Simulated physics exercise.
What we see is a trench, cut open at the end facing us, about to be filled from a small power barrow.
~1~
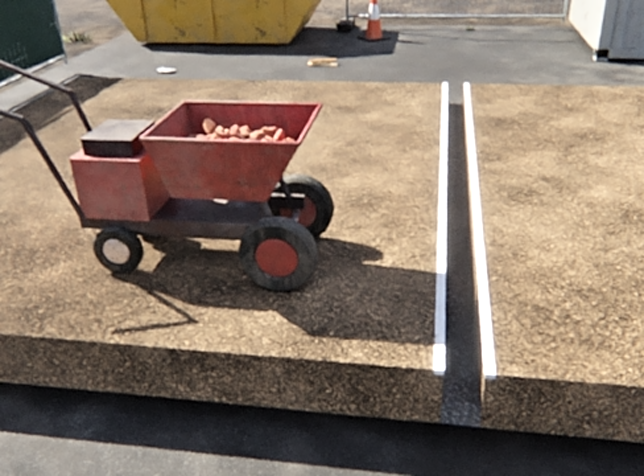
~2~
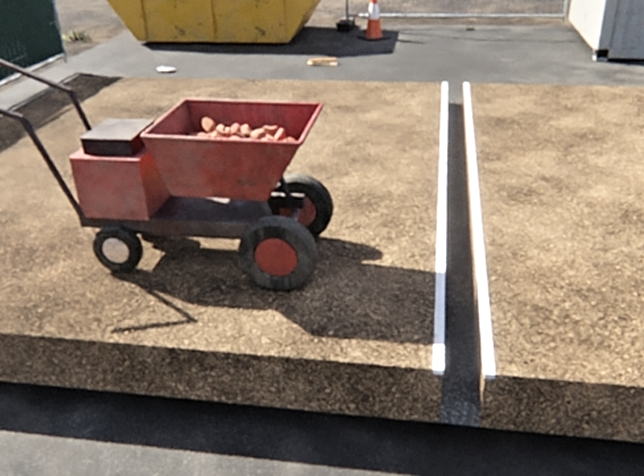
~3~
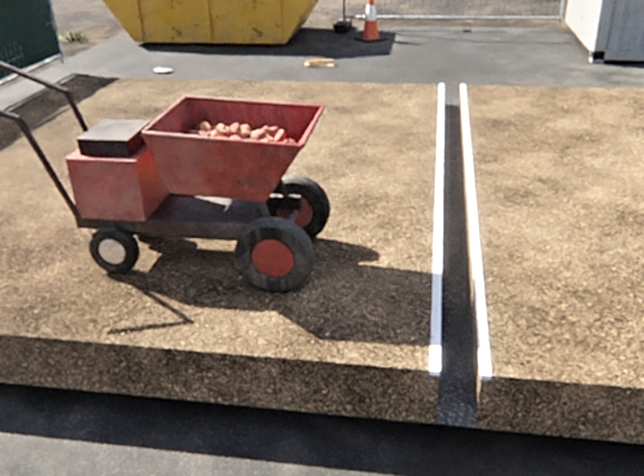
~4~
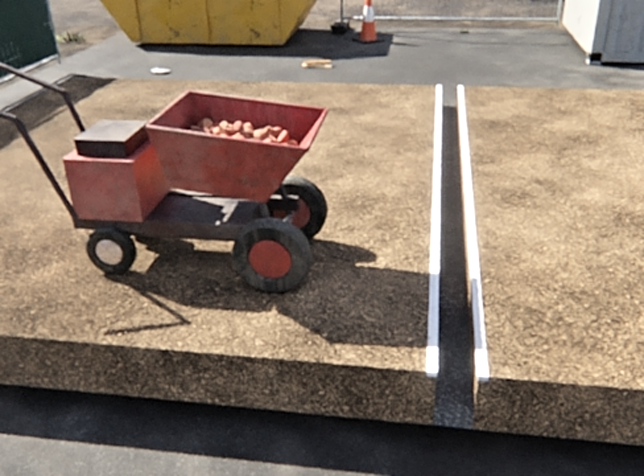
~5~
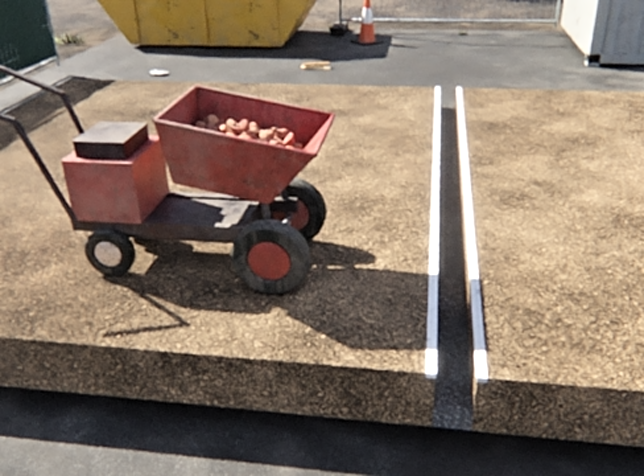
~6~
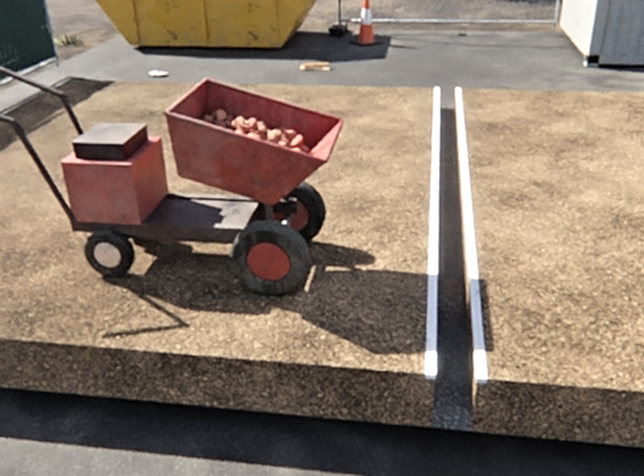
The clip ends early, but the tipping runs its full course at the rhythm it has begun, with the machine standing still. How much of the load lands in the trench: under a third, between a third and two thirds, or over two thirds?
One to two thirds of the load lands in the trench.
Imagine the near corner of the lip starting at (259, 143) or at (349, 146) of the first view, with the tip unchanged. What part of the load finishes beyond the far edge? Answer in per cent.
Roughly 0 percent first, then roughly 20 percent.
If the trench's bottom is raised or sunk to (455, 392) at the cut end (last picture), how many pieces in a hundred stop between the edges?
Around 30 per cent.
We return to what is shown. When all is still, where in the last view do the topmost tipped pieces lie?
Roughly at (418, 243).
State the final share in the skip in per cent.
Roughly 20 per cent.
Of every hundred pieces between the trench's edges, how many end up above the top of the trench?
Close to 5 per cent.
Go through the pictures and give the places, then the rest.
In the first frame, lip of the skip (299, 144), level; top of the load (241, 141), lumps of rubble; first edge of the trench (440, 325); far edge (487, 329), the trench under half as wide as the skip, and about as deep as wide.
In the second frame, lip of the skip (300, 144), level; top of the load (242, 140).
In the third frame, lip of the skip (302, 147), tipped barely; top of the load (237, 140).
In the fourth frame, lip of the skip (307, 150), tipped a little; top of the load (226, 144).
In the fifth frame, lip of the skip (315, 155), tipped a little; top of the load (231, 143).
In the sixth frame, lip of the skip (325, 162), tipped clearly; top of the load (229, 135); first edge of the trench (432, 329); far edge (478, 333).
Just after the last frame, skip tipped steeply; every one in the skip.
A moment on, skip tipped right over; the larger part in the skip; about a tenth short of the trench; just a few in or heaped over the trench.
Further on, skip tipped right over; roughly a quarter in the skip; roughly a third short of the trench; roughly a third in or heaped over the trench; just a few beyond it.
When it is over, skip tipped right over; roughly a quarter in the skip; roughly a third short of the trench; roughly half in or heaped over the trench; just a few beyond it.
